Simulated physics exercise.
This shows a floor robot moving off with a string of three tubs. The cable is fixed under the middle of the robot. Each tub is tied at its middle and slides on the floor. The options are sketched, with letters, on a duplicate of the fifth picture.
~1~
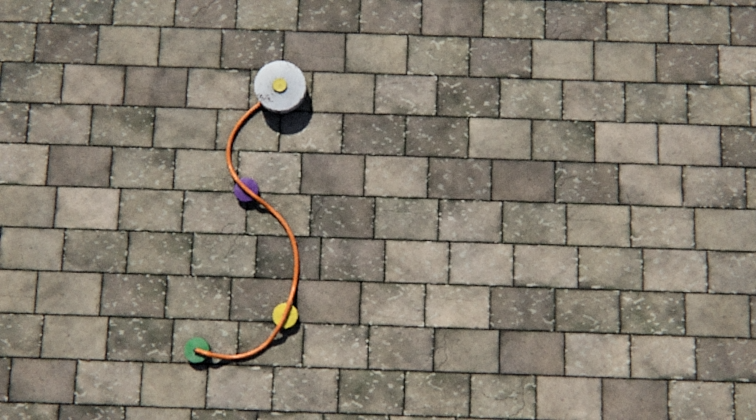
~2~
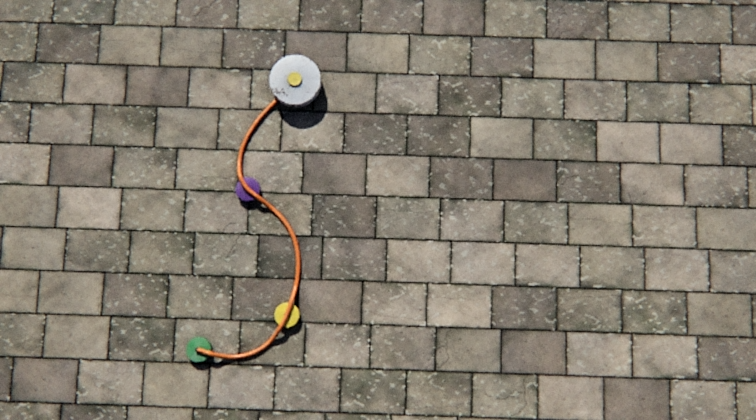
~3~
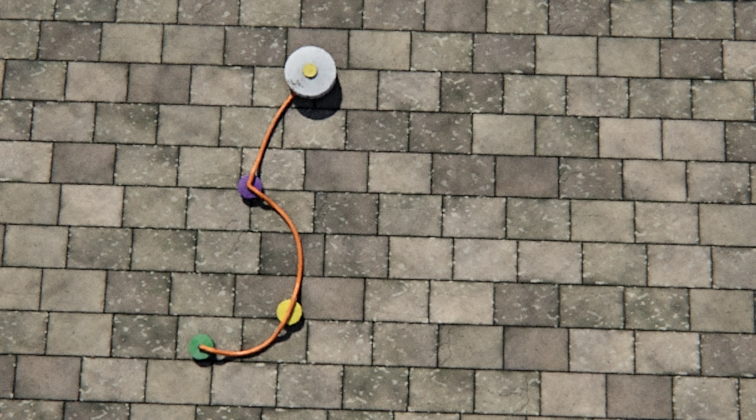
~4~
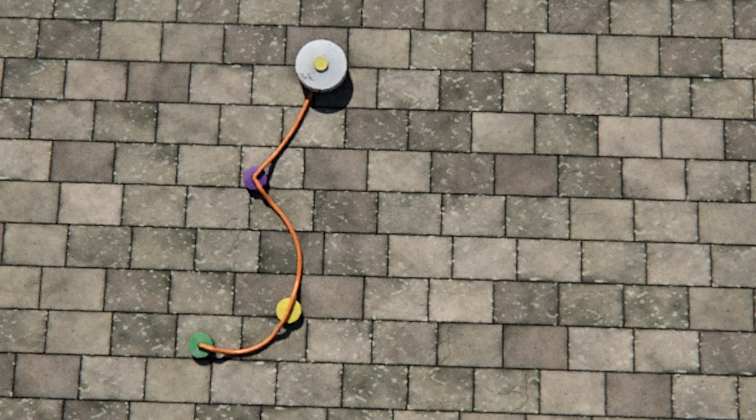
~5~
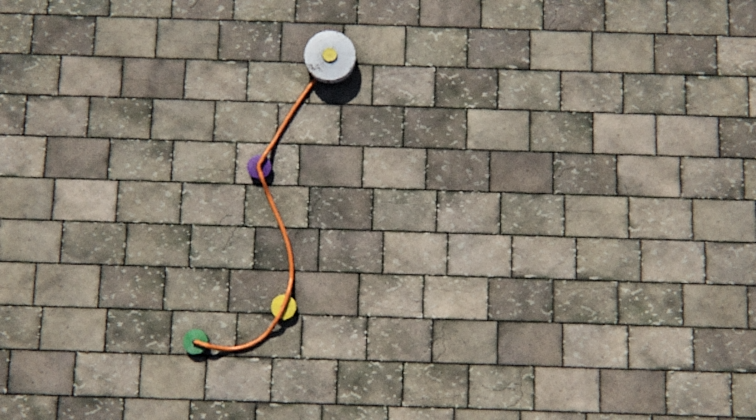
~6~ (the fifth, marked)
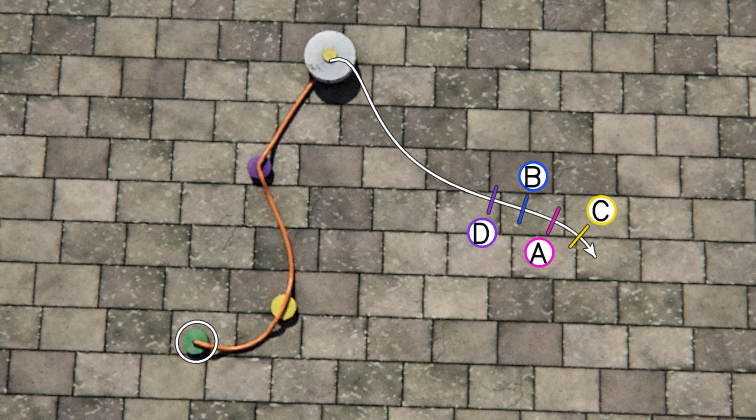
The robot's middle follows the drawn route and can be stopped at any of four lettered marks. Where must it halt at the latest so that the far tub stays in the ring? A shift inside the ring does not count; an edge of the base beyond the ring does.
The farthest safe stop is A.
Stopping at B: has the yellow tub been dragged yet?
By then, no.
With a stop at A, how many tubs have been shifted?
Two.
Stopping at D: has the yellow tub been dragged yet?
By then, no.
On the marked copy, A at (553, 221); B at (523, 209); C at (579, 237); D at (492, 200); the ring at (197, 342); the route from (331, 61) via (445, 181) to (595, 257).
Taking A. A third of the way, robot (388, 130); green tub (196, 342); yellow tub (284, 307); purple tub (267, 162).
Two thirds of the way, robot (471, 191); green tub (196, 342); yellow tub (284, 307); purple tub (339, 178).
When it is over, robot (555, 220); green tub (196, 342); yellow tub (292, 301); purple tub (422, 230); the ringed tub at the far end is still in its ring.
As for the rest, B is safe but short; C drags the last tub to (208, 336); D is safe but short.
